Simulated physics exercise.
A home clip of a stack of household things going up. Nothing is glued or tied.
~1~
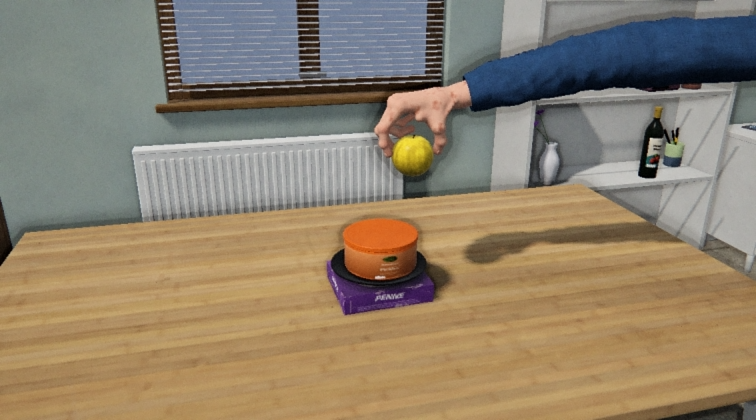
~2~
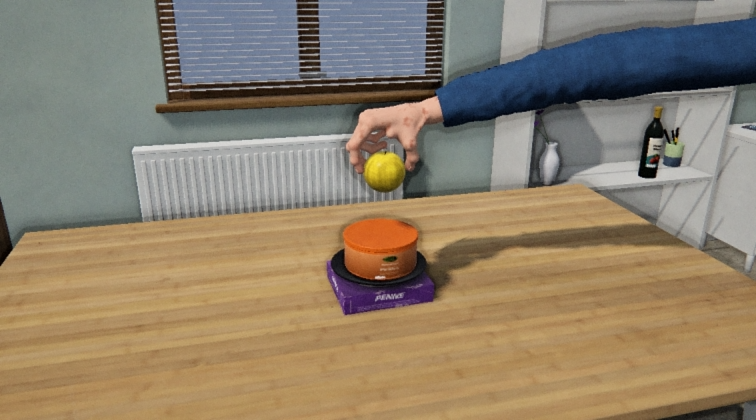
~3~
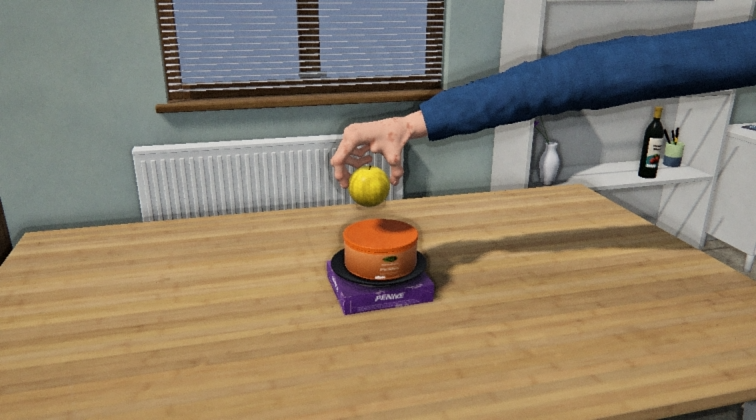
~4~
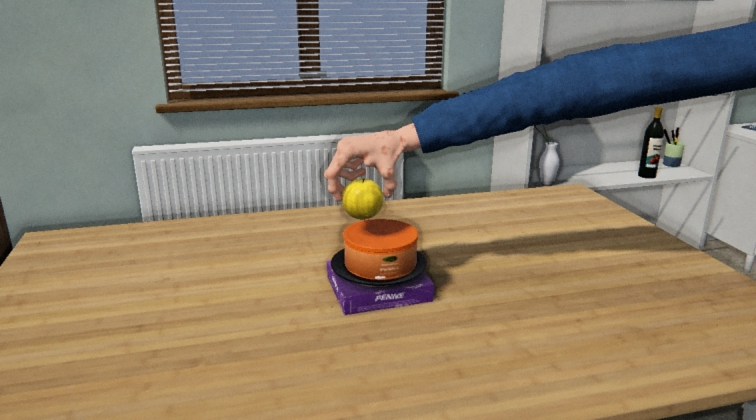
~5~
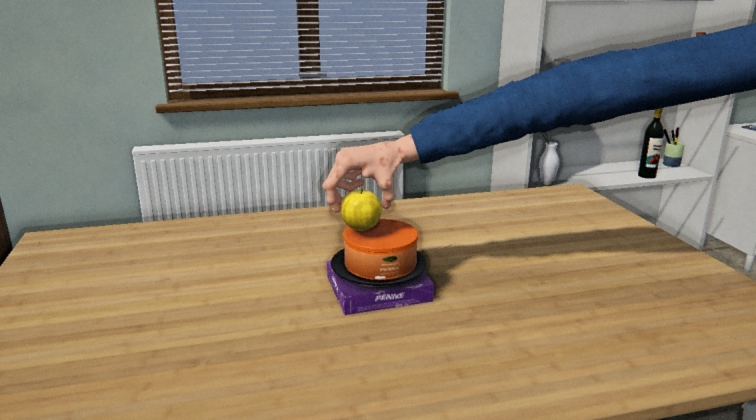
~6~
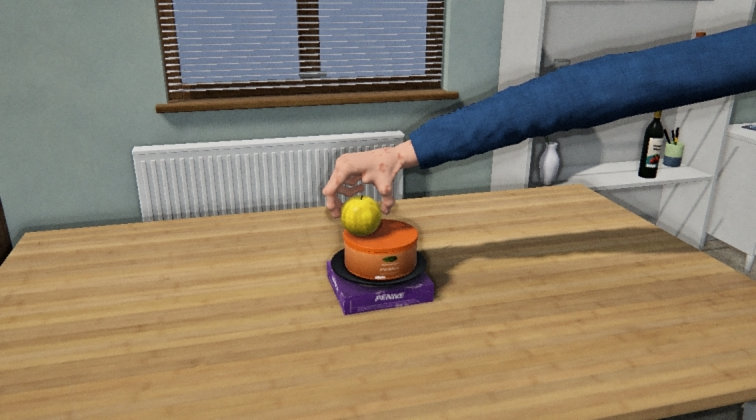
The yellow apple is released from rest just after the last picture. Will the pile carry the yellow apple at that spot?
In the end the pile stays up.
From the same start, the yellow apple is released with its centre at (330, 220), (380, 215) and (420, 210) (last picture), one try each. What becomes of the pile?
In the first case it comes apart; in the second case it keeps its balance; in the third case it gives way.
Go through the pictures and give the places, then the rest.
On its way; yellow apple (413, 155); purple packet (378, 281), in the first frame.
On its way; yellow apple (384, 172), in the second frame.
On its way; yellow apple (370, 186); orange tub (381, 248), in the third frame.
On its way; yellow apple (363, 199); purple packet (378, 281), in the fourth frame.
On its way; yellow apple (361, 210), in the fifth frame.
In place under the hand; yellow apple (361, 215); orange tub (381, 248), in the sixth frame.
Then, 0.50 s on from there, no change.
Then, 1.50 s on from there, yellow apple resting near (361, 216).
In the end, all 4 unmoved. At the end, from the last picture's camera, yellow apple near (361, 216). The pile holds.
